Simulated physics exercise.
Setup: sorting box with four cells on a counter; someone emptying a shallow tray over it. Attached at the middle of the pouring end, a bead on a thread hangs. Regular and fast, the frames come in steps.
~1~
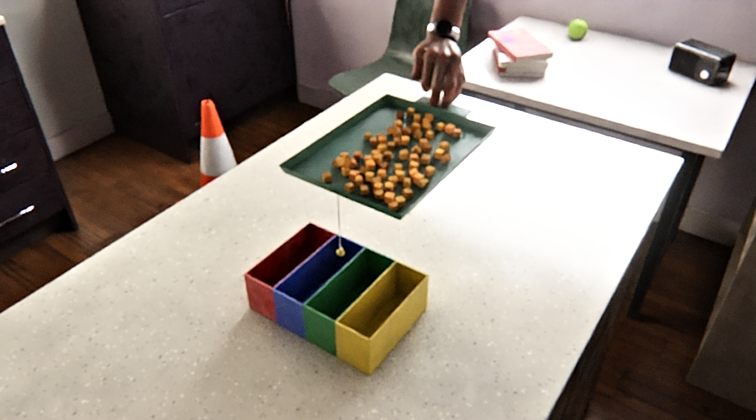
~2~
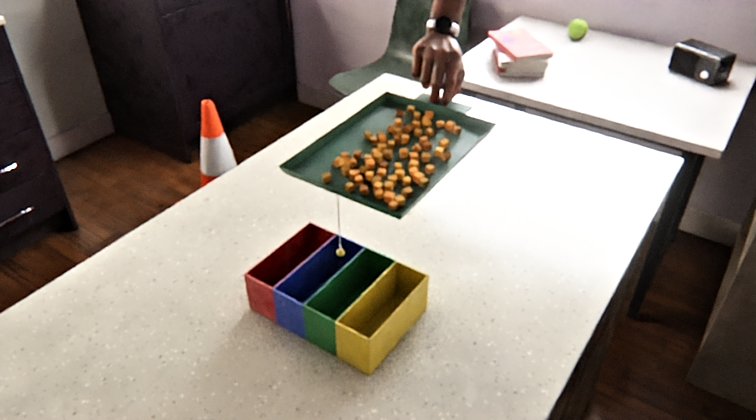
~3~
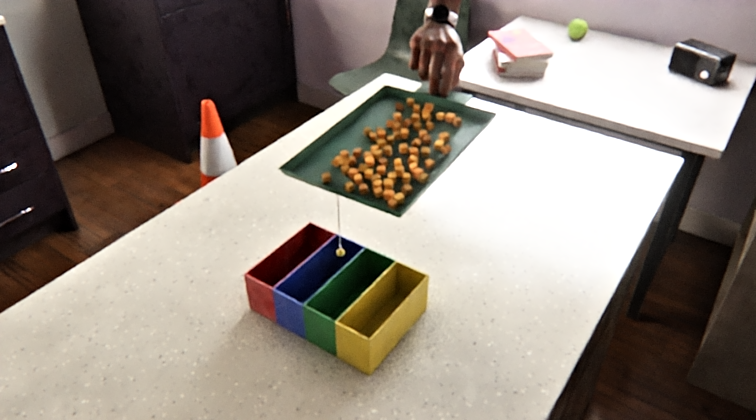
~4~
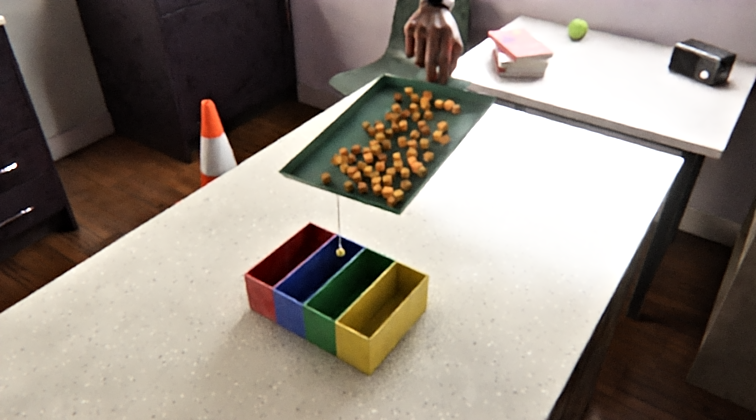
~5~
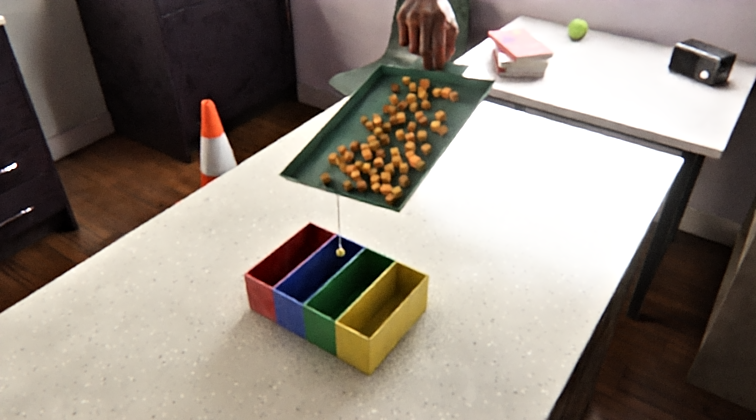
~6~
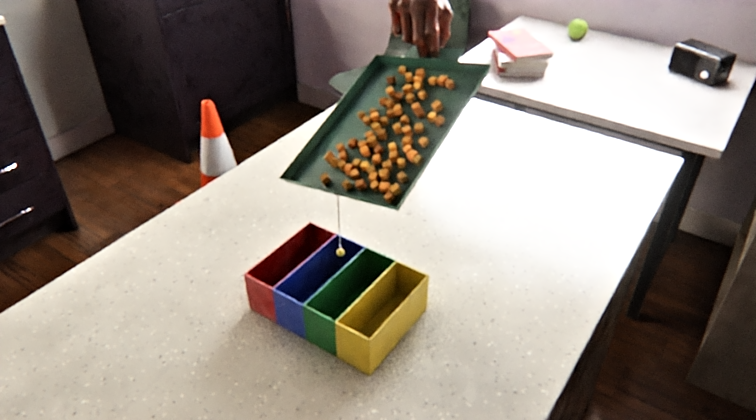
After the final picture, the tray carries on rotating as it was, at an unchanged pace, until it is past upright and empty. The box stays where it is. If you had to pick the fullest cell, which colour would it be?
It would be red.
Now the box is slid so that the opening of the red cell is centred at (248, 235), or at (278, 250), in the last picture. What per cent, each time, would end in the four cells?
Roughly 100 per cent the first time and 90 per cent the second.
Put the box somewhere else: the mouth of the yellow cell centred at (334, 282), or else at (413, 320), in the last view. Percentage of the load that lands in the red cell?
Close to 10 in a hundred, then close to 10 in a hundred.
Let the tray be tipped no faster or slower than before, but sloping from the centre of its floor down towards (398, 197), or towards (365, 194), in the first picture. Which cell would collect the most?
The yellow cell, then the yellow one.
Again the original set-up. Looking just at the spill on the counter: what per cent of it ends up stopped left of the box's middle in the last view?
Around 100 percent of the pieces.
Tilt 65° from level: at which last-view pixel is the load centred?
Check around (310, 176) in the last picture.
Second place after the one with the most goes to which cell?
That blue cell.
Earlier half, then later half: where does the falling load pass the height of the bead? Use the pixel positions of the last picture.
About (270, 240), and after that about (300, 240).
Soon, tray tipped steeply; most on the tray; a stray few in the red cell; a small part falling or outside the box.
A while on, tray tipped past a quarter turn; about half in the red cell; a small part in the blue cell; about half falling or outside the box.
Towards the end, tray tipped past a quarter turn; about half in the red cell; a small part in the blue cell; about a third falling or outside the box.
Finally, tray tipped past a quarter turn; about half in the red cell; a small part in the blue cell; none in the yellow cell; none in the green cell; about a third outside the box.
